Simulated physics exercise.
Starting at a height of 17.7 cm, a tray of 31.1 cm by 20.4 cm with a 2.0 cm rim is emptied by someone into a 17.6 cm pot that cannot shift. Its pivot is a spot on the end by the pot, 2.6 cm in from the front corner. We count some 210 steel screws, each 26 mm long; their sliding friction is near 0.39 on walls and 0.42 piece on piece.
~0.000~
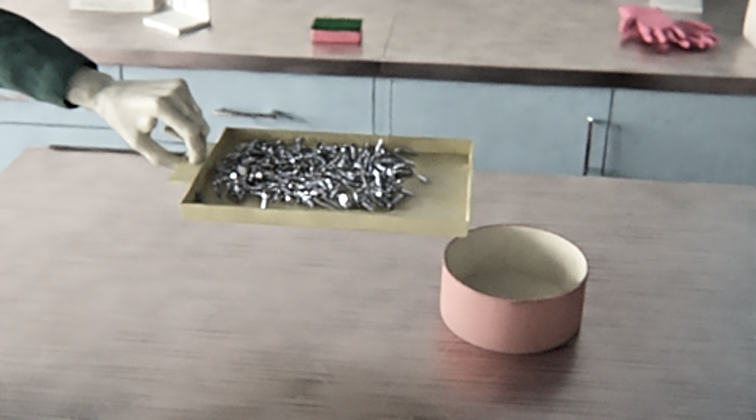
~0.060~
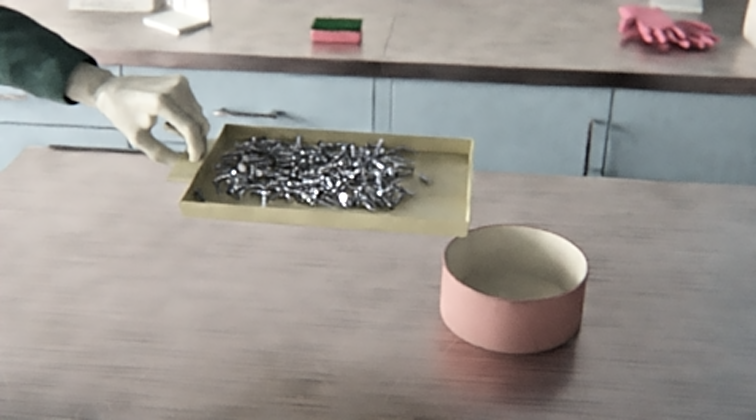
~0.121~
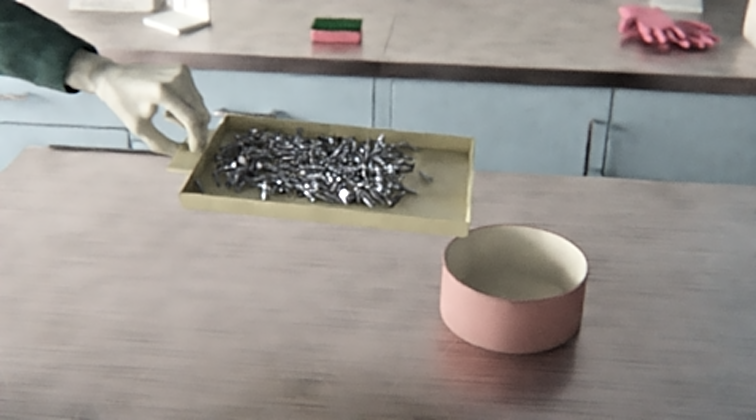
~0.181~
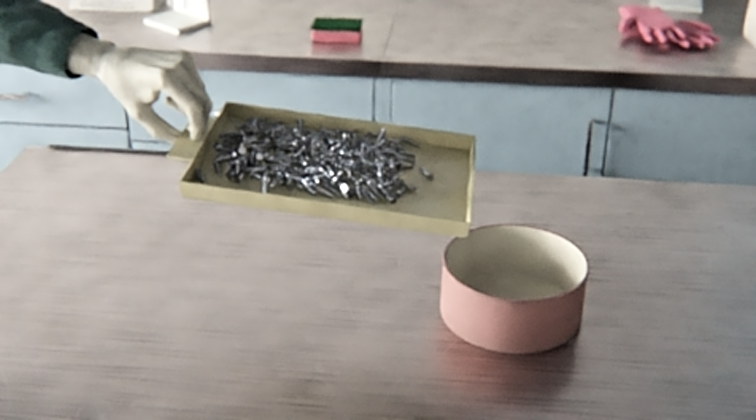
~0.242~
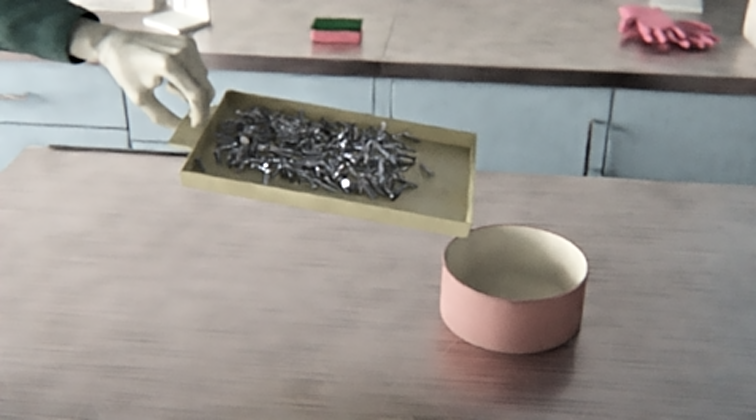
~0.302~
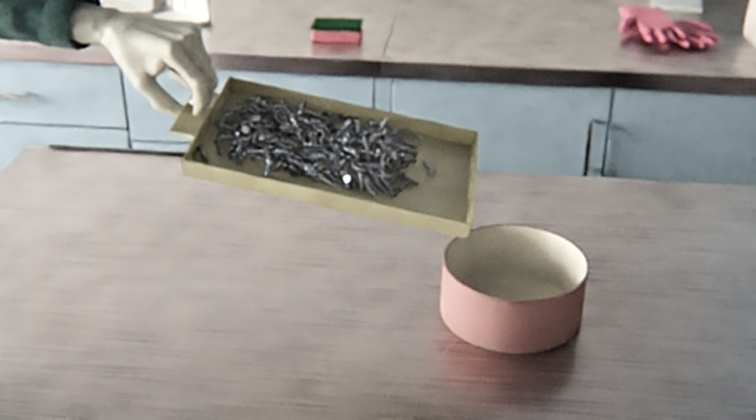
A shallow yellowish tray heaped with small metal screws started out level, and a pale hand at its left end gradually raised that side, slanting it slightly down toward a round pink pot.
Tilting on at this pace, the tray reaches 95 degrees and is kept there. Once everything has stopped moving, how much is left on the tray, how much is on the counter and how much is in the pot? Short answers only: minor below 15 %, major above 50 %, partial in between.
Result: Left on the tray: A small batch. Counter: The main batch. Pot: A medium batch.
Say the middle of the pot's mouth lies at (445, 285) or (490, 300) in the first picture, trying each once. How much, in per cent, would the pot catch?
Roughly 35 and 95 percent.
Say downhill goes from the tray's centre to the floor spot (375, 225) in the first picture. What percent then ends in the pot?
Roughly 0 % of the pieces.
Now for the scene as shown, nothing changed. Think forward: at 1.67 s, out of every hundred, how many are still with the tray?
Close to 75 in a hundred parts of the load.
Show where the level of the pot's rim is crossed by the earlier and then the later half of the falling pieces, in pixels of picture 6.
The first half passes near (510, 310) and the second half near (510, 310).
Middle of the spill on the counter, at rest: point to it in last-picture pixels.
Spill centre at rest: About (514, 376).
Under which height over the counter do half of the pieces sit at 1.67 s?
The halfway line is at about 22 cm.
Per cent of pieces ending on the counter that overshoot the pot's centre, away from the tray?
About 50 %.
After 1.12 s, tilt 50 degrees; the tray holds 100 %, the pot 0 %.
After 1.67 s, tilt 76 degrees; the tray holds 75 %, the pot 10 %.
After 2.27 s, tilt 95 degrees; the tray holds 0 %, the pot 35 %.
By 3.3 s all is still; tray 0 %, counter 65 %, pot 35 %.
